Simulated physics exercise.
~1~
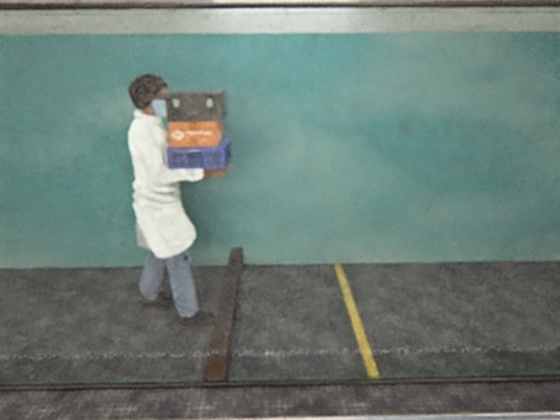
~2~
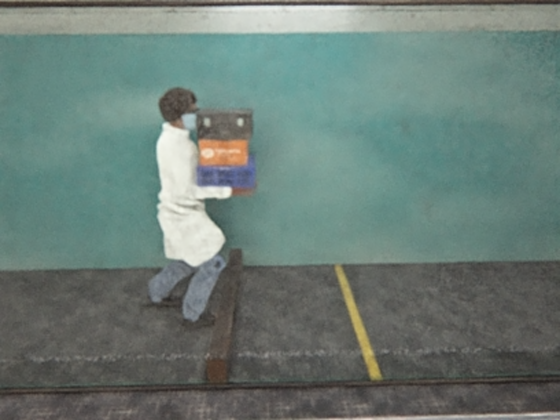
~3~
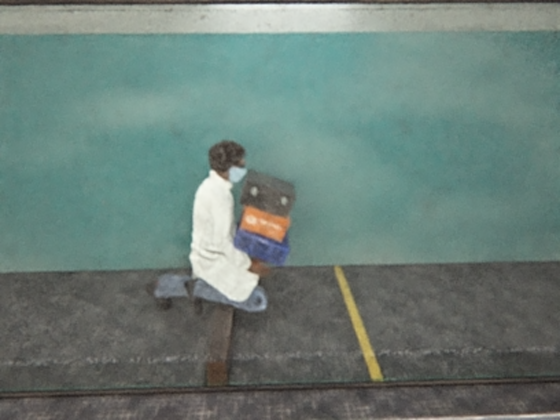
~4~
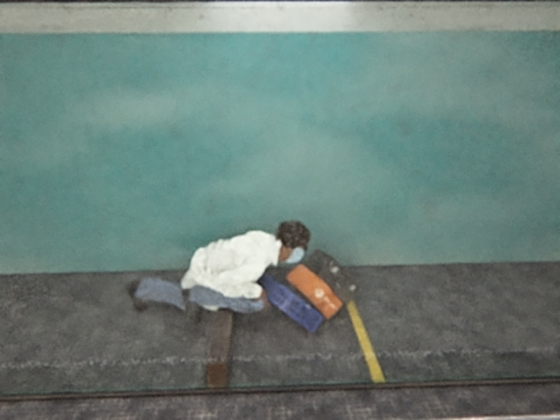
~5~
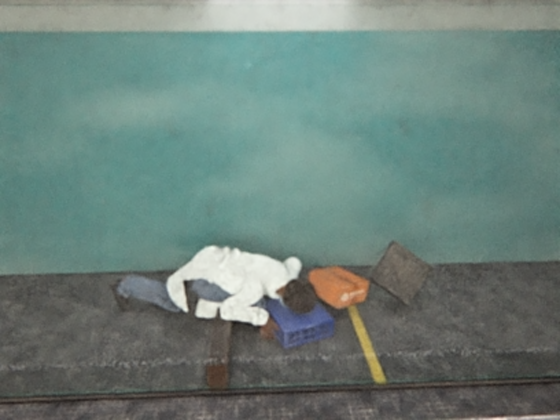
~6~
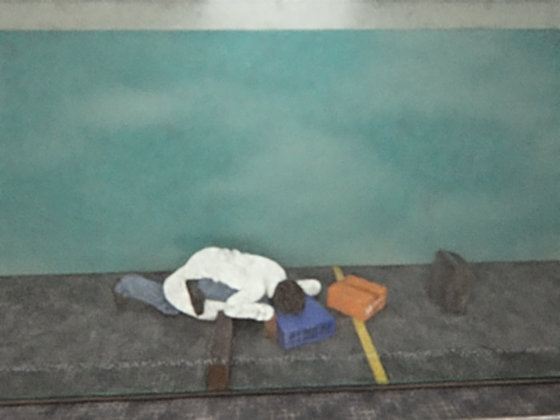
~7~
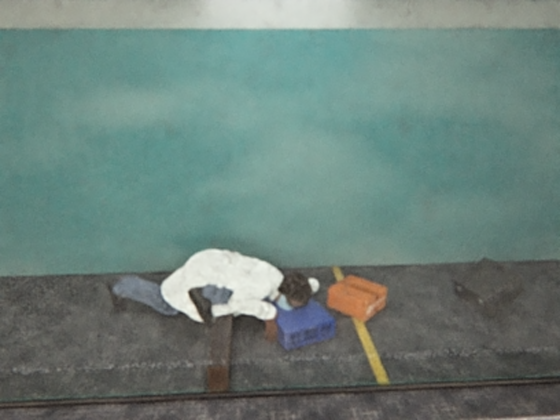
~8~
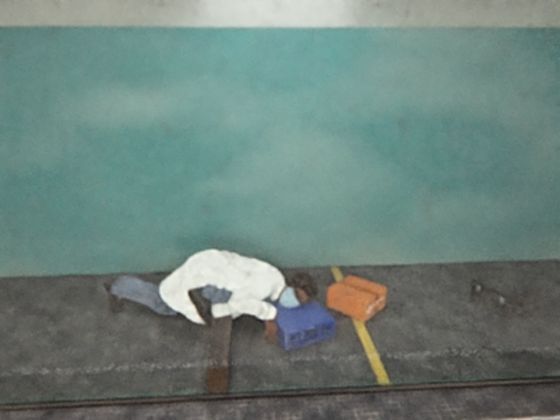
In a metro car, a masked passenger in a white coat lurched right with stacked boxes, dropped to his knees and slumped forward; the black toolbox tumbled past the yellow line, the orange parcel landed on it, and his head and the blue crate stayed short.
